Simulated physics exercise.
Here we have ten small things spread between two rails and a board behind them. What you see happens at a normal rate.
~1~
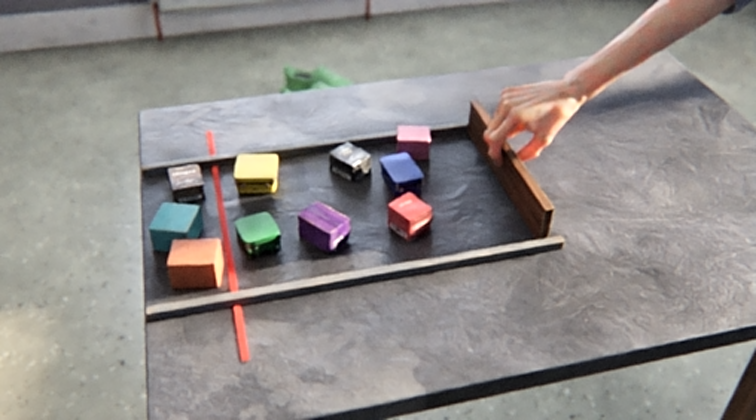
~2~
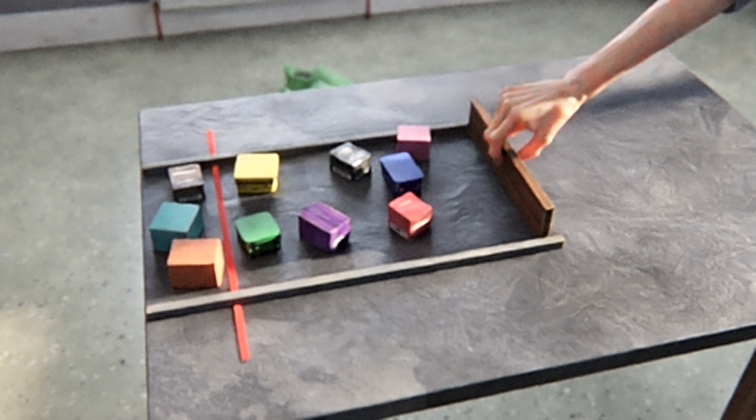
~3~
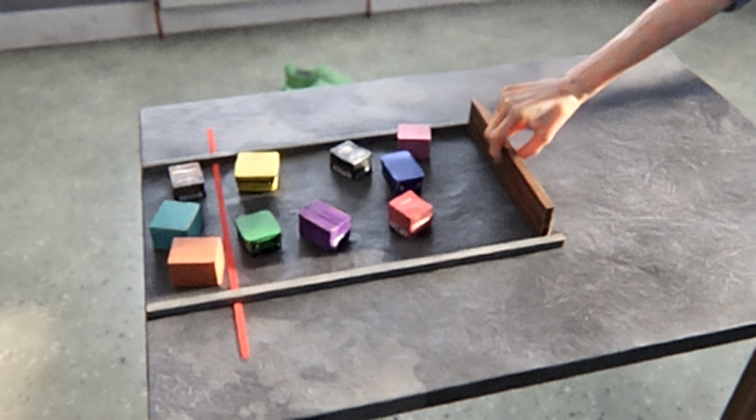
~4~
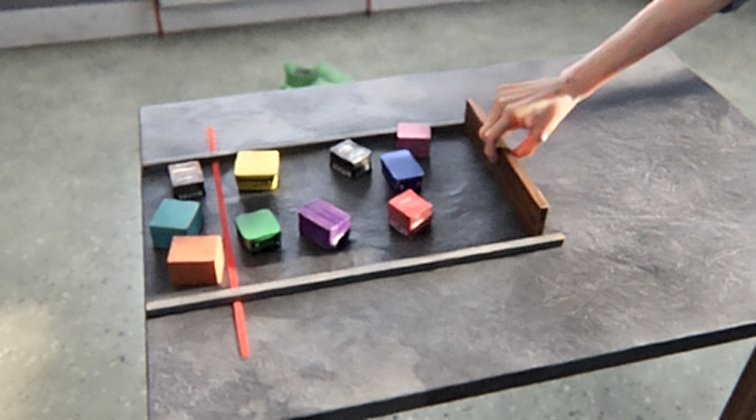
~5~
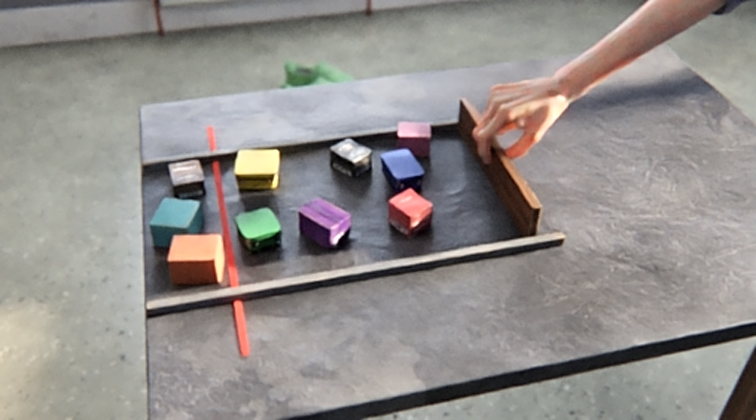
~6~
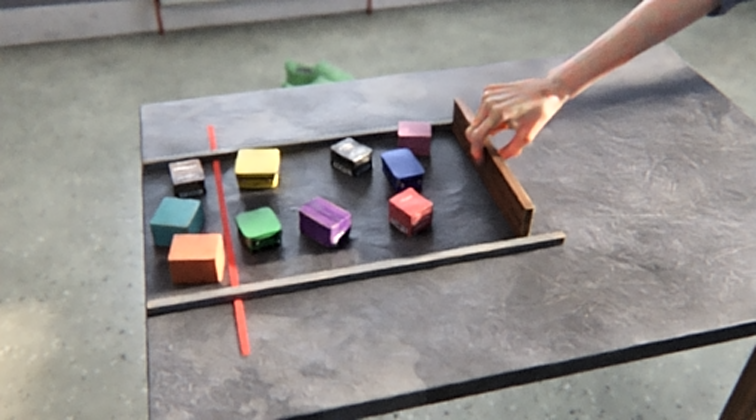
A hand sliding a wooden board slightly left between two rails on a dark table, with ten colourful blocks sitting still.
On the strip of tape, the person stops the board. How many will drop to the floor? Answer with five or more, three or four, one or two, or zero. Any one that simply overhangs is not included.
The count that falls is three or four.
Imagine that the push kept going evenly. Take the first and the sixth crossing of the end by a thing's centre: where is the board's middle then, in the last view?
Pixels in order: Roughly (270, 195), roughly (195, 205).
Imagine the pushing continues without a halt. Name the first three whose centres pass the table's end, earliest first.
Order, earliest first: Brown box, turquoise block, yellow case.
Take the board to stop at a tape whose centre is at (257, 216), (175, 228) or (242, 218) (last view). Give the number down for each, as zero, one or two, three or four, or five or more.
Spot one gives 1 or 2, spot two gives five or more, spot three gives 1 or 2.
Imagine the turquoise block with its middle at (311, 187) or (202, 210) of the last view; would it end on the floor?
Order of tries: On, on.
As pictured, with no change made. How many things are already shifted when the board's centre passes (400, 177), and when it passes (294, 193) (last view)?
Up to then 4, and up to the other point 8.
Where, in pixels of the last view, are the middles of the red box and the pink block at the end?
You'll find the red box at roughly (213, 240) and the pink block at roughly (200, 170).
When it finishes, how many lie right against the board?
That makes 3.
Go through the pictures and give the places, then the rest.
The first picture shows turquoise block (177, 228); brown box (187, 184); orange block (196, 264); board (506, 166); tape (224, 226).
The second picture shows brown box (187, 183); black box (351, 162).
The third picture shows orange block (197, 262); purple box (325, 226).
The fourth picture shows turquoise block (177, 225); blue case (402, 173).
The fifth picture shows brown box (187, 179); green case (259, 231).
The sixth picture shows turquoise block (178, 223); brown box (188, 179); orange block (197, 258); board (488, 164); tape (225, 220).
Early on, none off yet; turquoise block at rest near (178, 223); brown box at rest near (188, 179); orange block at rest near (197, 258).
A while later, none off yet; turquoise block at rest near (178, 223); brown box moving near (181, 179); orange block at rest near (197, 258).
Finally, the number that fall off is three or four; lost, yellow case, brown box and turquoise block.
